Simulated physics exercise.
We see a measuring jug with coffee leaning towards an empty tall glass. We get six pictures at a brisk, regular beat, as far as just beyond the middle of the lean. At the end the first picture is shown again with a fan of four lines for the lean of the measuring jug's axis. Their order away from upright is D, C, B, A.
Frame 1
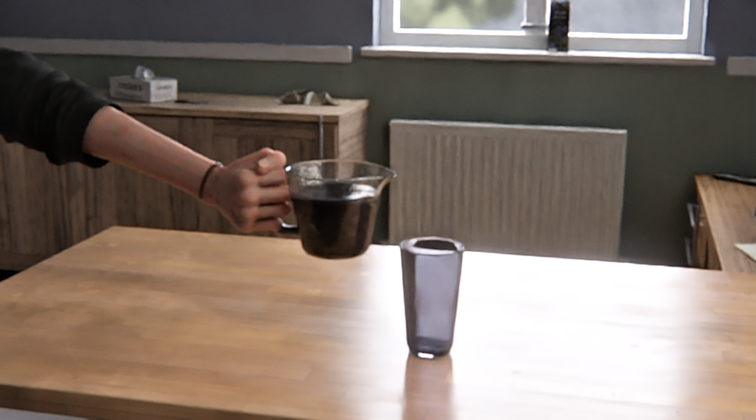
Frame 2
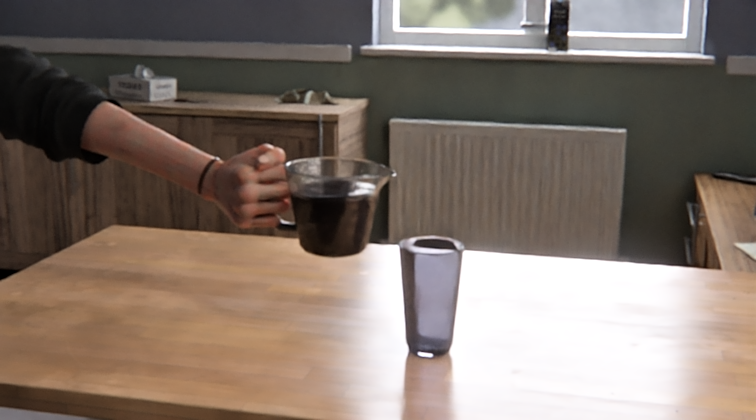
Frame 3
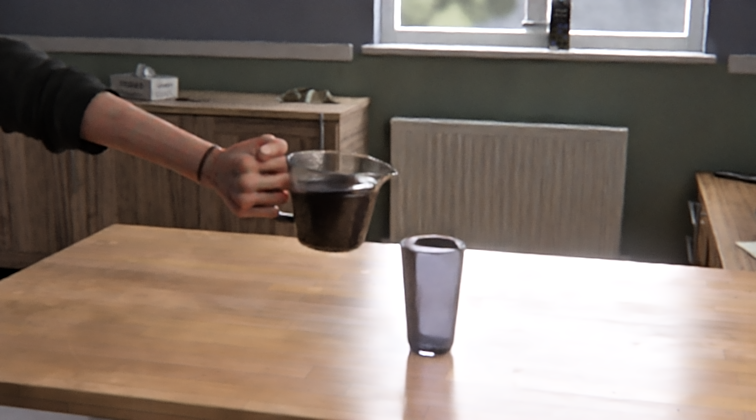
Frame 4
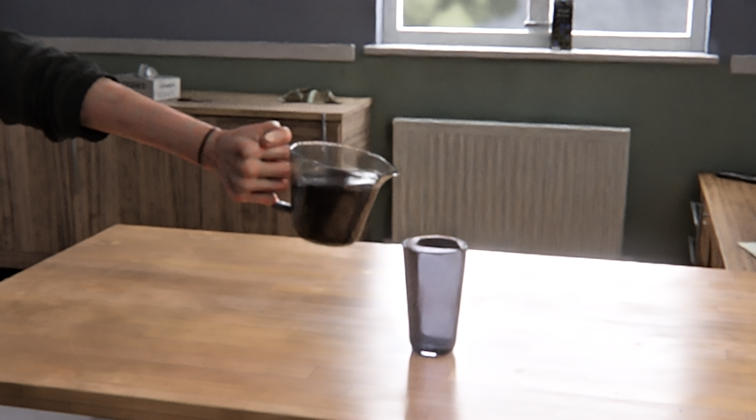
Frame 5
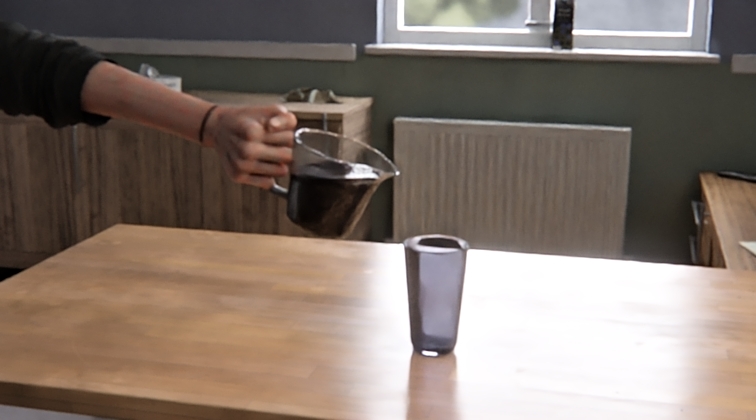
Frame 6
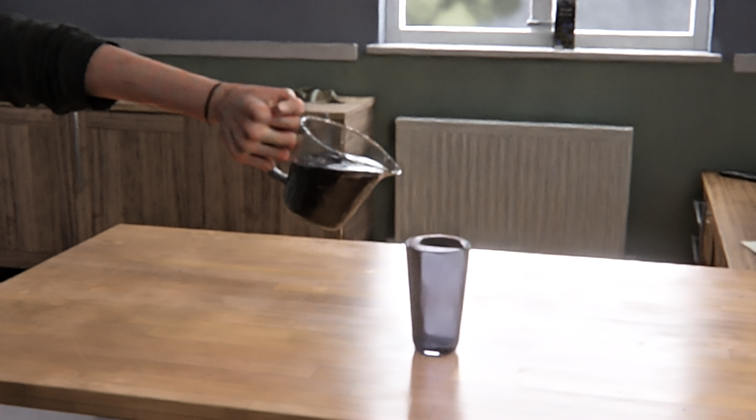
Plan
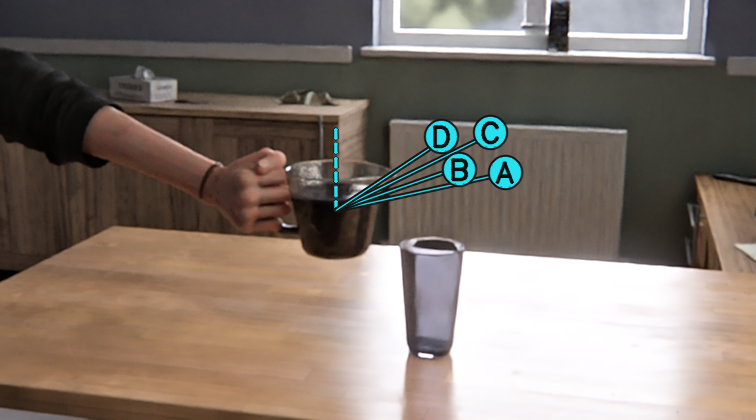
In a room, a hand gradually tilts a jug of dark liquid rightward above a glass.
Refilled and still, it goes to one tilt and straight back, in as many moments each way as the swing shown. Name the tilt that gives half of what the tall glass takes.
Choose D.
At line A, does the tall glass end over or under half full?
Over half.
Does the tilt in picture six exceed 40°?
No, it does not.
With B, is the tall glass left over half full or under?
Over.
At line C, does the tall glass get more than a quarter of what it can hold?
Yes, clearly.
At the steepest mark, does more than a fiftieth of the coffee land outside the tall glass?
Yes, it does.
On the marked copy, A at (489, 176); B at (441, 173); C at (476, 140); D at (429, 148).
With A, the tall glass ends with about 80 % of what it can hold; 16 % of the coffee is spilt.
With B, the tall glass ends with about 74 % of what it can hold; 9 % of the coffee is spilt.
With C, the tall glass ends with about 64 % of what it can hold; 4 % of the coffee is spilt.
With D, the tall glass ends with about 49 % of what it can hold; 3 % of the coffee is spilt.
